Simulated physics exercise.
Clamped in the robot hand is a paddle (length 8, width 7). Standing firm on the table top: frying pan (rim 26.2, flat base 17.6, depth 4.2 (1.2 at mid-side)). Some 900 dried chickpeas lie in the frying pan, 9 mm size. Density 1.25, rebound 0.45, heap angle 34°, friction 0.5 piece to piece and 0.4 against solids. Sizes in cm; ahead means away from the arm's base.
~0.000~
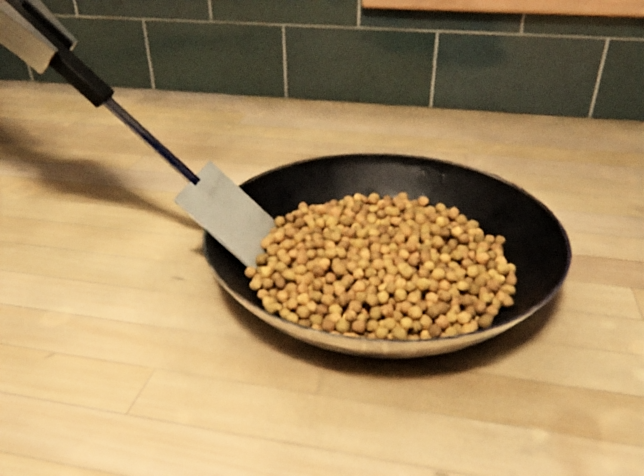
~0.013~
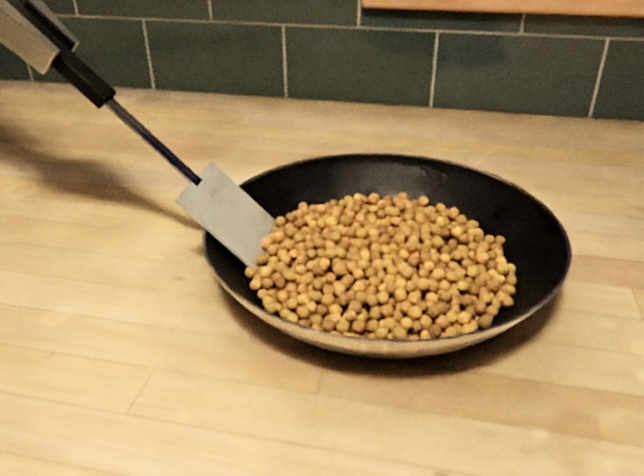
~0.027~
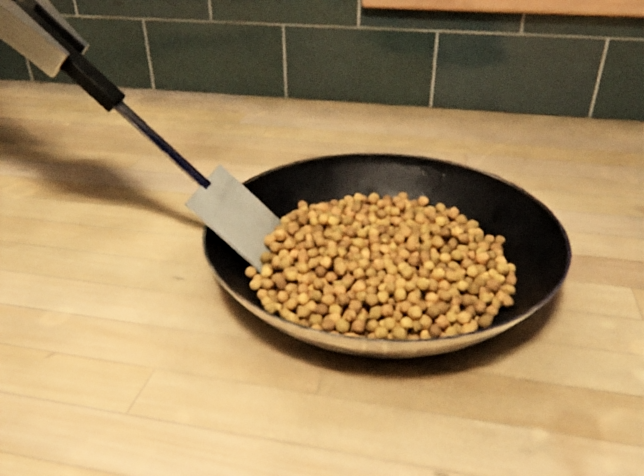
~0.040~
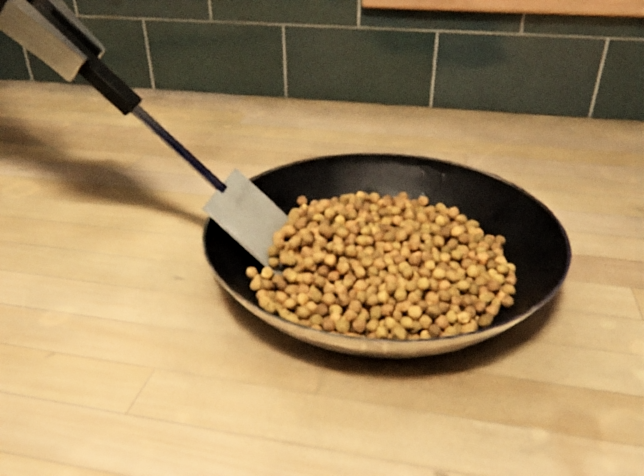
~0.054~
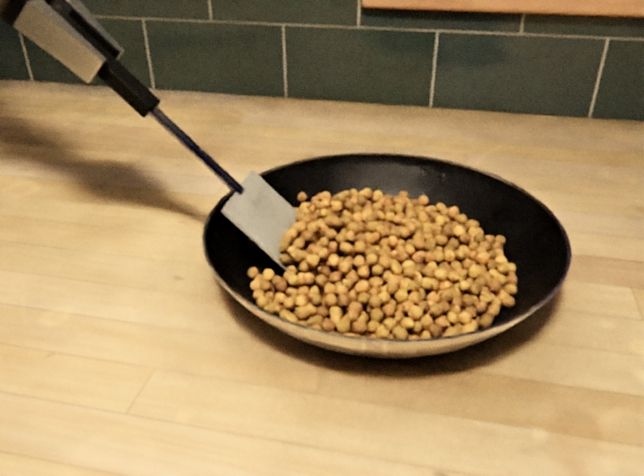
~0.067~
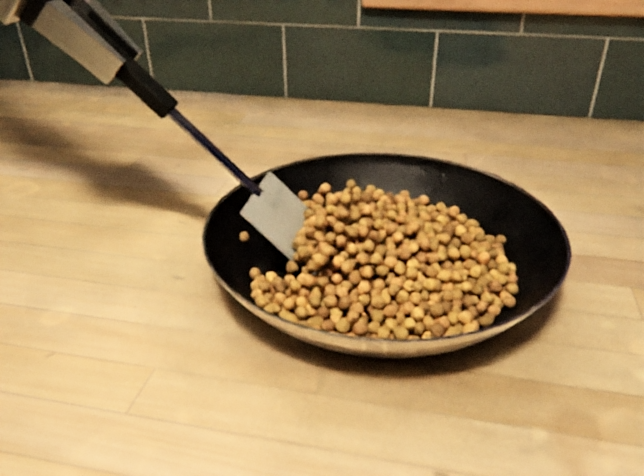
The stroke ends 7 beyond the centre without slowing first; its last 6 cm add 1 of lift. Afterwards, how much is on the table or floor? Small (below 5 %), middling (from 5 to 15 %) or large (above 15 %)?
Answer: Middling; from 5 to 15 % of the dried chickpeas finish on the table or floor.
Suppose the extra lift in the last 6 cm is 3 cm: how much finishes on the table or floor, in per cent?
Some 15 per cent.
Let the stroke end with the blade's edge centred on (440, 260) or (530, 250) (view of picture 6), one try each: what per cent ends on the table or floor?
Some 0 and 30 per cent.
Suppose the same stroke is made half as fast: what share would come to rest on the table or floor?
In that case some 0 per cent.
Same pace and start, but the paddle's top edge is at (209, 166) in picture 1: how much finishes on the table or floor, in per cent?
Some 10 per cent.
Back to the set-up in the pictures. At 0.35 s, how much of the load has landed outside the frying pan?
Roughly 8 per cent.
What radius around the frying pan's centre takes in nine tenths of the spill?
About 30 cm.
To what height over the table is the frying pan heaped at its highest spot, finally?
Some 5.5 cm.
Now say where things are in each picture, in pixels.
The first picture shows paddle top edge at (192, 179), sloping 44°; upper third of the load around (376, 249), from x 250 to 510, top at y 195; 900 in the frying pan.
The second picture shows paddle top edge at (194, 180), sloping 44°; upper third of the load around (375, 249), from x 250 to 510, top at y 195.
The third picture shows paddle top edge at (203, 183), sloping 44°; upper third of the load around (373, 248), from x 250 to 510, top at y 195.
The fourth picture shows paddle top edge at (220, 187), sloping 44°; upper third of the load around (365, 247), from x 250 to 510, top at y 195.
The fifth picture shows paddle top edge at (238, 189), sloping 44°; upper third of the load around (364, 243), from x 250 to 510, top at y 190.
The sixth picture shows paddle top edge at (256, 191), sloping 44°; upper third of the load around (369, 241), from x 245 to 510, top at y 185; 900 in the frying pan.
After 0.10 s, sloping 44°, highest piece 6 above the table; 900 in the frying pan.
After 0.13 s, sloping 44°, highest piece 7 above the table; 900 in the frying pan.
After 0.35 s, sloping 44°, highest piece 5 above the table; 829 in the frying pan, 67 on the table or floor, 4 on the blade or in flight.
After 1.40 s, sloping 44°, highest piece 5 above the table; 829 in the frying pan, 71 on the table or floor.
At rest, 829 in the frying pan, 71 on the table or floor. That is 8 % on the table or floor.
